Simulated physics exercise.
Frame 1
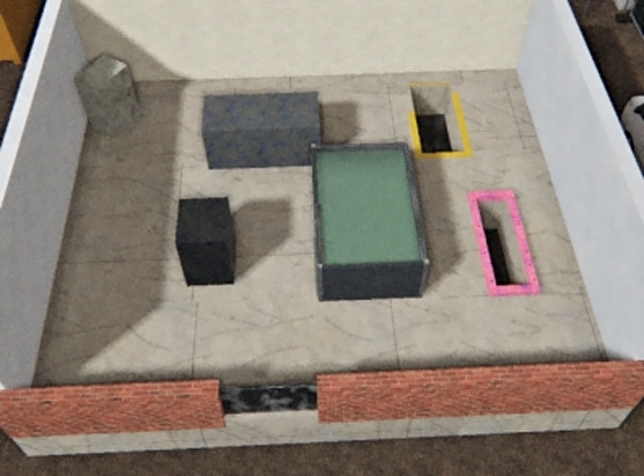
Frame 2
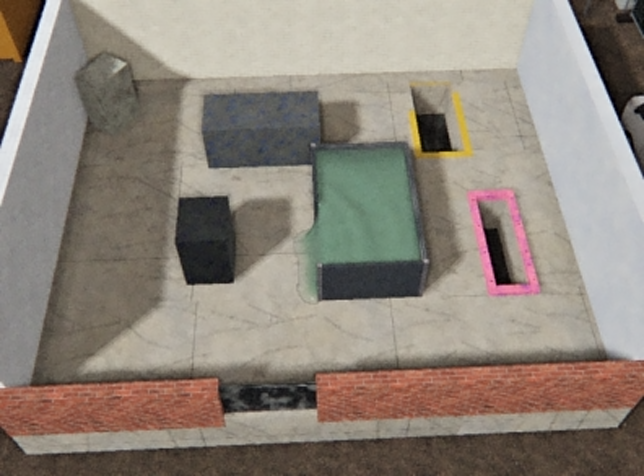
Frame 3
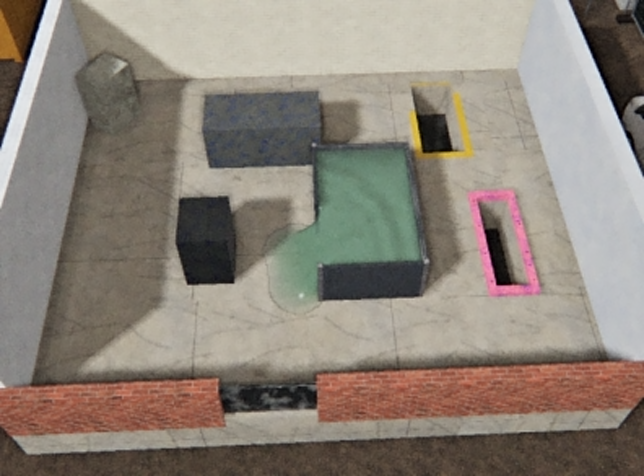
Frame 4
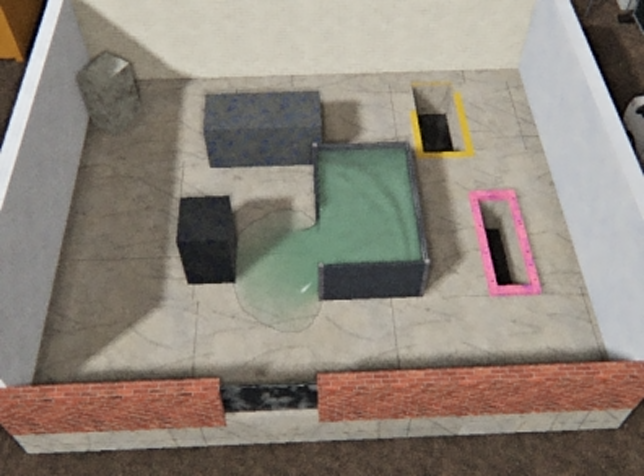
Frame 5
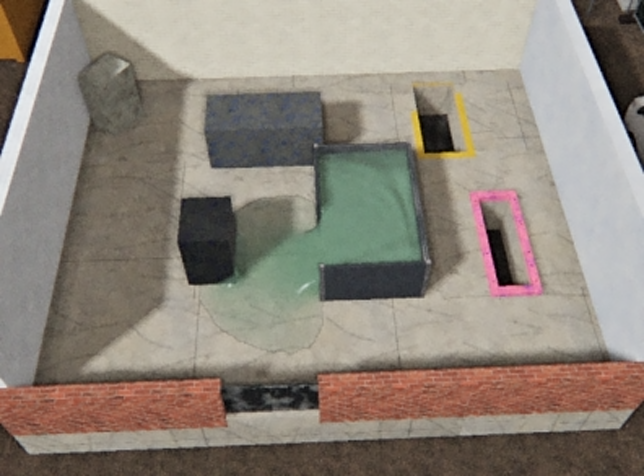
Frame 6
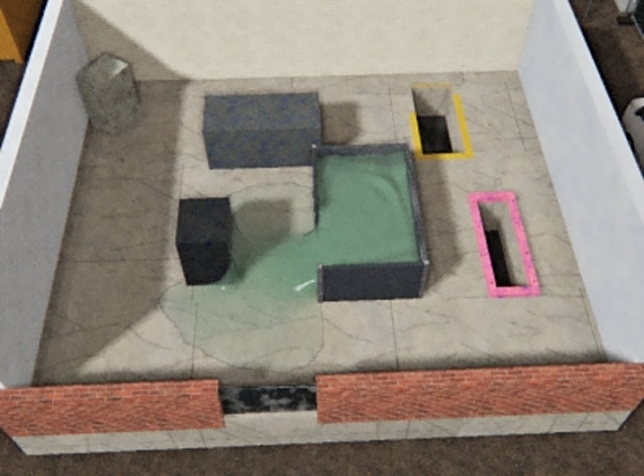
Green water pours from the left side of a dark-walled open tank at the centre of a pale, walled slab, seen from above at a steady angle. A grey block sits behind it, a black block to its left, yellow- and pink-edged openings to its right, and low brick walls in front. The water spreads leftward and forward in a widening sheet, reaching around the black block's base.
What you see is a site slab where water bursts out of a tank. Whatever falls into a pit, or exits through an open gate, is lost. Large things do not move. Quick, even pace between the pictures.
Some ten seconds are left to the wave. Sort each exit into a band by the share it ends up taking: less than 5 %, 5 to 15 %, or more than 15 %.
Bands: Gate: Less than 5 %; yellow pit: 5 to 15 %; pink pit: Less than 5 %.
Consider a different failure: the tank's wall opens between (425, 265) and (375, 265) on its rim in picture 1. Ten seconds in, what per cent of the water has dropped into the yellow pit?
Approximate share, yellow: 14 in a hundred.
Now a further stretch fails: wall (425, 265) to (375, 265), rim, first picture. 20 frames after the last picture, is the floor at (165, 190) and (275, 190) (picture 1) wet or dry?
In the order asked: Out of reach, out of reach.
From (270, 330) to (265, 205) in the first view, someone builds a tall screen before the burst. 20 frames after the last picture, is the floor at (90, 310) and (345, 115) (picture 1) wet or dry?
Result, in the order given: Swamped / unsoaked.
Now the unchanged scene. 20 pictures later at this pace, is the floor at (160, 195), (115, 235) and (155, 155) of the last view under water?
In that order: Covered, flooded, under water.
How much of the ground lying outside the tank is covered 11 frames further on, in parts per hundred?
My estimate is close to 35 per cent.
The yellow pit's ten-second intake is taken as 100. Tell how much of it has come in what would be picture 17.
My guess is about 0 %.
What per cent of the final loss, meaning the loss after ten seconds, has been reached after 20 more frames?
Roughly 0 %.
A moment on, water covers 25 % of the floor; the gate 0 %, the yellow pit 0 %, the pink pit 0 %.
Next, water covers 35 % of the floor; the gate 0 %, the yellow pit 0 %, the pink pit 0 %.
Then, water covers 50 % of the floor; the gate 0 %, the yellow pit 0 %, the pink pit 0 %.
Later, water covers 65 % of the floor; the gate 0 %, the yellow pit 2 %, the pink pit 0 %.
In the end, water covers 85 % of the floor; the gate 0 %, the yellow pit 7 %, the pink pit 0 %.
